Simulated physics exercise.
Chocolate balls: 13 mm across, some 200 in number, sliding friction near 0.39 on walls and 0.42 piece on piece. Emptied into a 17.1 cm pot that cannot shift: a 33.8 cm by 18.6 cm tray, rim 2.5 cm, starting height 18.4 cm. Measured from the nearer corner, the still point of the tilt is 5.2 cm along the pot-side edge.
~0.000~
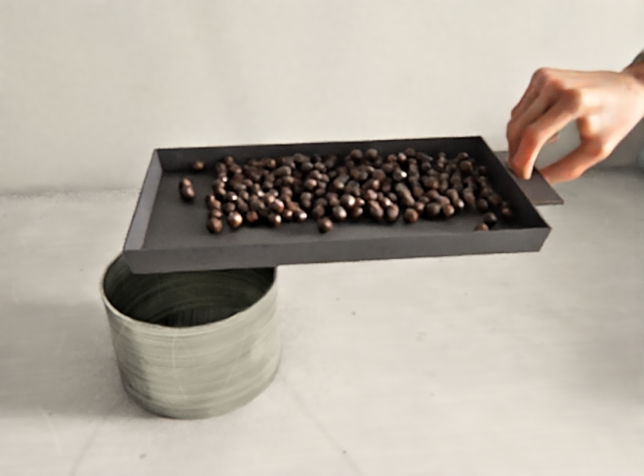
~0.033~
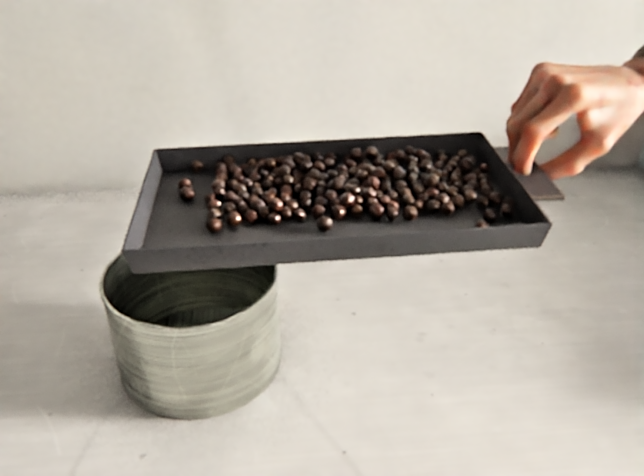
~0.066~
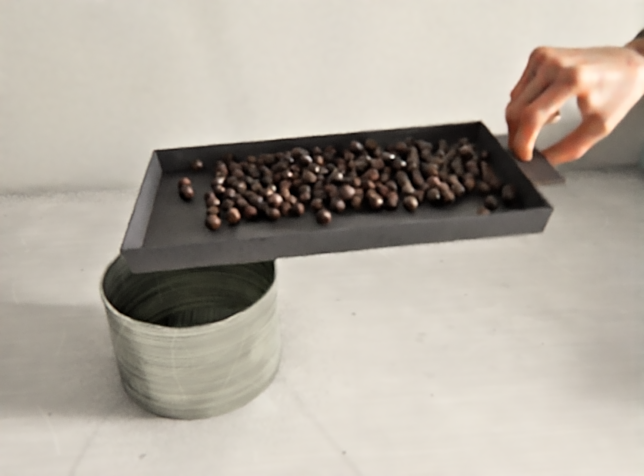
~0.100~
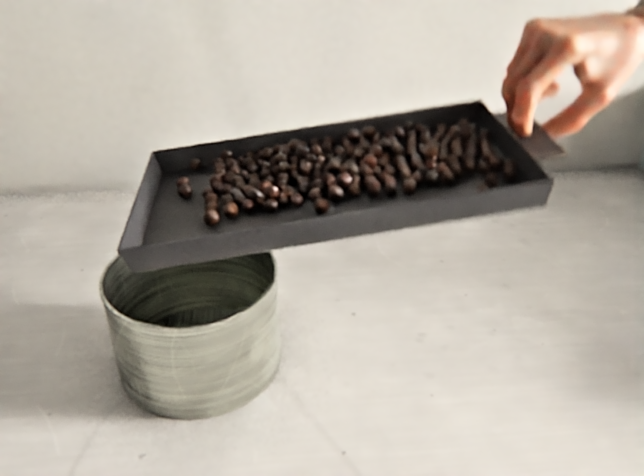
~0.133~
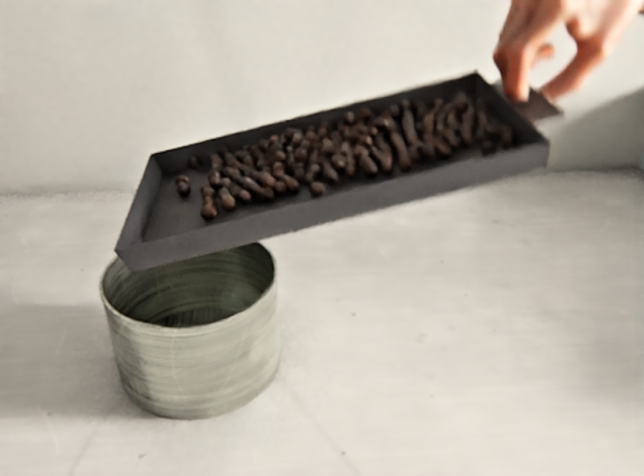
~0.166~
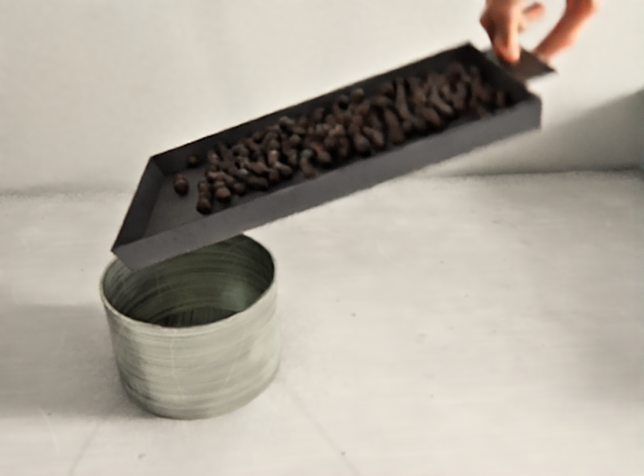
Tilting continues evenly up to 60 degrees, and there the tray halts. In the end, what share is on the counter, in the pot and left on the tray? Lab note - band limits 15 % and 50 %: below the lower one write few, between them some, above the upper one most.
Counter = most; pot = few; left on the tray = some.
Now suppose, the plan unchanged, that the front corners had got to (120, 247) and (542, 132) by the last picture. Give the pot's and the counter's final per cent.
Pot 0; counter 55.
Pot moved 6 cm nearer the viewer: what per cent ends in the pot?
Estimated share: Around 0 in a hundred.
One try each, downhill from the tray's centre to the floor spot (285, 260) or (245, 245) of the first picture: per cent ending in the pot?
Estimate: Some 0 % and some 0 % respectively.
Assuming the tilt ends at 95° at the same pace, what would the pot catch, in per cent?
It would be near 10 per cent.
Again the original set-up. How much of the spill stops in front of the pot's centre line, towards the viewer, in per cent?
Roughly 30 per cent.
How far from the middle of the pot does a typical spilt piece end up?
32 cm.
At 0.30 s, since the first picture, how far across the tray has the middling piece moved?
Roughly 1 cm.
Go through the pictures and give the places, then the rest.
In the first frame, tray tilt 0 degrees, front corners at (129, 247) and (544, 226); middle of the pieces at (354, 187); pot at (191, 271).
In the second frame, tray tilt 1 degrees, front corners at (128, 247) and (545, 221); middle of the pieces at (354, 185).
In the third frame, tray tilt 3 degrees, front corners at (127, 247) and (546, 206), lowest corner left back; middle of the pieces at (353, 178).
In the fourth frame, tray tilt 7 degrees, front corners at (124, 246) and (546, 179), lowest corner left back; middle of the pieces at (351, 166).
In the fifth frame, tray tilt 13 degrees, front corners at (121, 246) and (543, 141), lowest corner left back; middle of the pieces at (347, 149).
In the sixth frame, tray tilt 19 degrees, front corners at (117, 246) and (534, 99), lowest corner left back; middle of the pieces at (341, 131); pot at (190, 272). The tray's pace is about 180 degrees a second.
Then, at 0.30 s, tilt 43 degrees; the tray holds 100 %, the pot 0 %.
After 0.38 s, tilt 56 degrees; the tray holds 100 %, the pot 0 %.
After 0.61 s, tilt 60 degrees; the tray holds 55 %, the pot 0 %.
By 1.8 s all is still; counter 65 %, pot 0 %, tray 35 %.
